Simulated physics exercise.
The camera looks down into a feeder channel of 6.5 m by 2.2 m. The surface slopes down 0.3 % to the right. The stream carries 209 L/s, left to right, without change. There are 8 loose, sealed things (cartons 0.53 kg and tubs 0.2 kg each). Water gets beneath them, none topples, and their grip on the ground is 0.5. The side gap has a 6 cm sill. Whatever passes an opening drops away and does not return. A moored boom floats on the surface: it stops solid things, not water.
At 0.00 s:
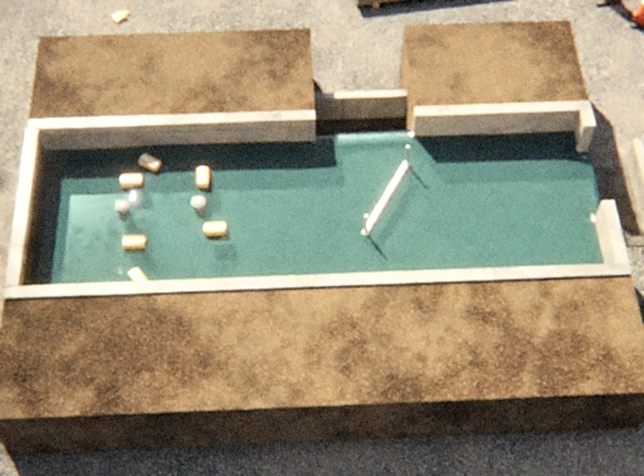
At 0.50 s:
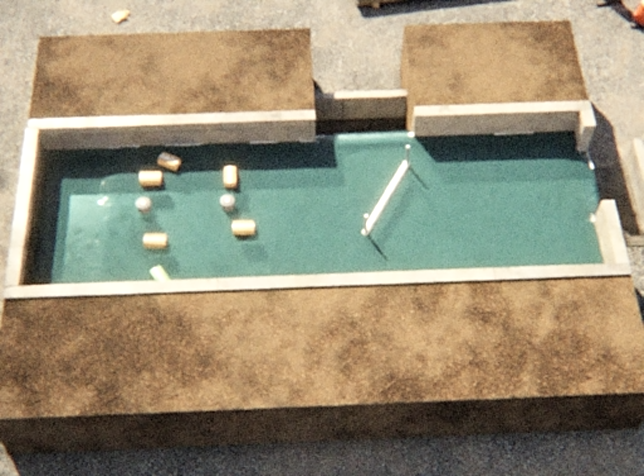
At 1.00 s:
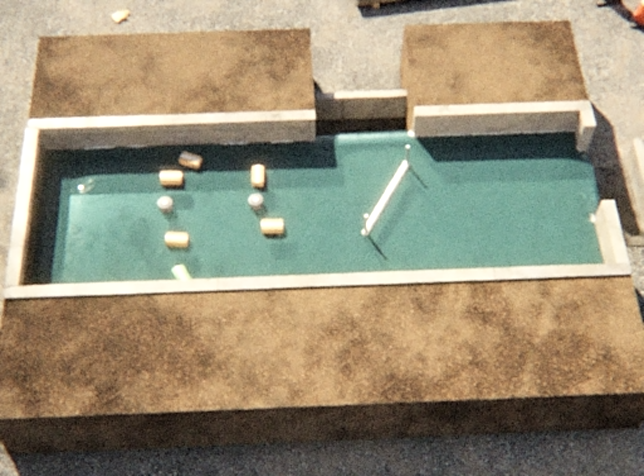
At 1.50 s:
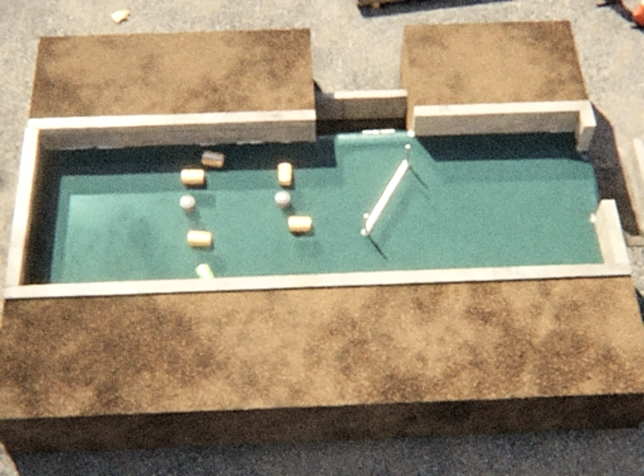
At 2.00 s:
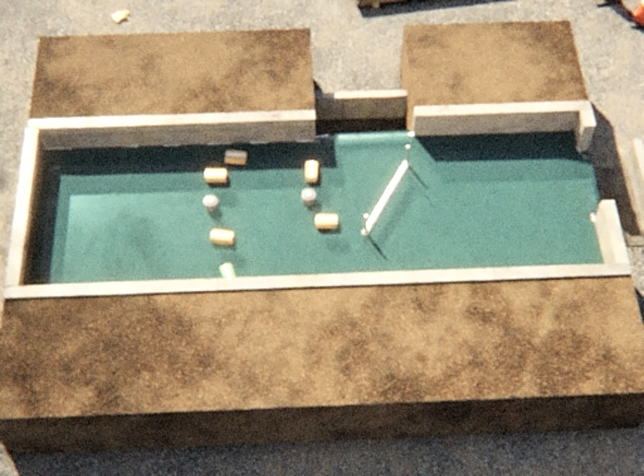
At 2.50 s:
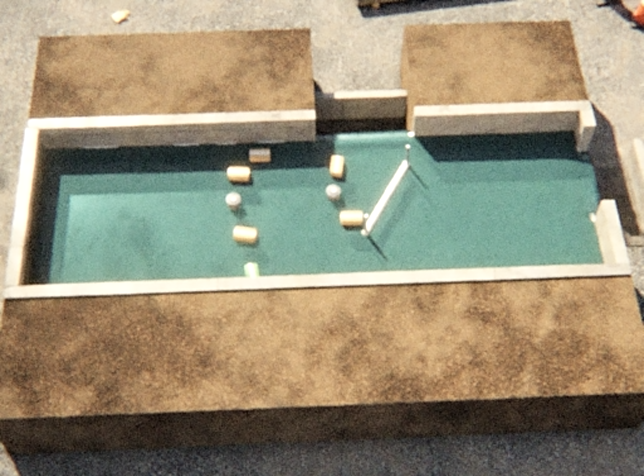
At the start, a loose group of small, pale cartons and round tubs floats near the left end of a walled channel of green water. They drift steadily to the right, past the middle, until the leading ones are close beside the slanted white boom, which stays in place, with the others trailing behind.
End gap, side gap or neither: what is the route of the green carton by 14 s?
Green carton: End opening.
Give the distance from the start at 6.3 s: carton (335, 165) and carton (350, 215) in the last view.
In turn: Washed out, 250 cm.
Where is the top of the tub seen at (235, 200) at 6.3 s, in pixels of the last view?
Near (387, 173).
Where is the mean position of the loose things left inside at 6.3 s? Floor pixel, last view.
Around (398, 199).
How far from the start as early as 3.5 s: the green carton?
Roughly 200 cm by then.
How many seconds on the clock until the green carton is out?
At about 12.0 s.
After 3.5 s the green carton is near (302, 272), 1.8 m from its start, afloat; 0 of 8 are out; 8 afloat.
After 6.3 s the green carton is near (432, 264), 3.3 m from its start, afloat; 3 of 8 are out; 5 afloat.
After 10.0 s the green carton is near (547, 236), 4.7 m from its start, afloat; 3 of 8 are out; 5 afloat.
After 14.0 s the green carton has gone out by the end gap; 5 of 8 are out; 3 afloat.
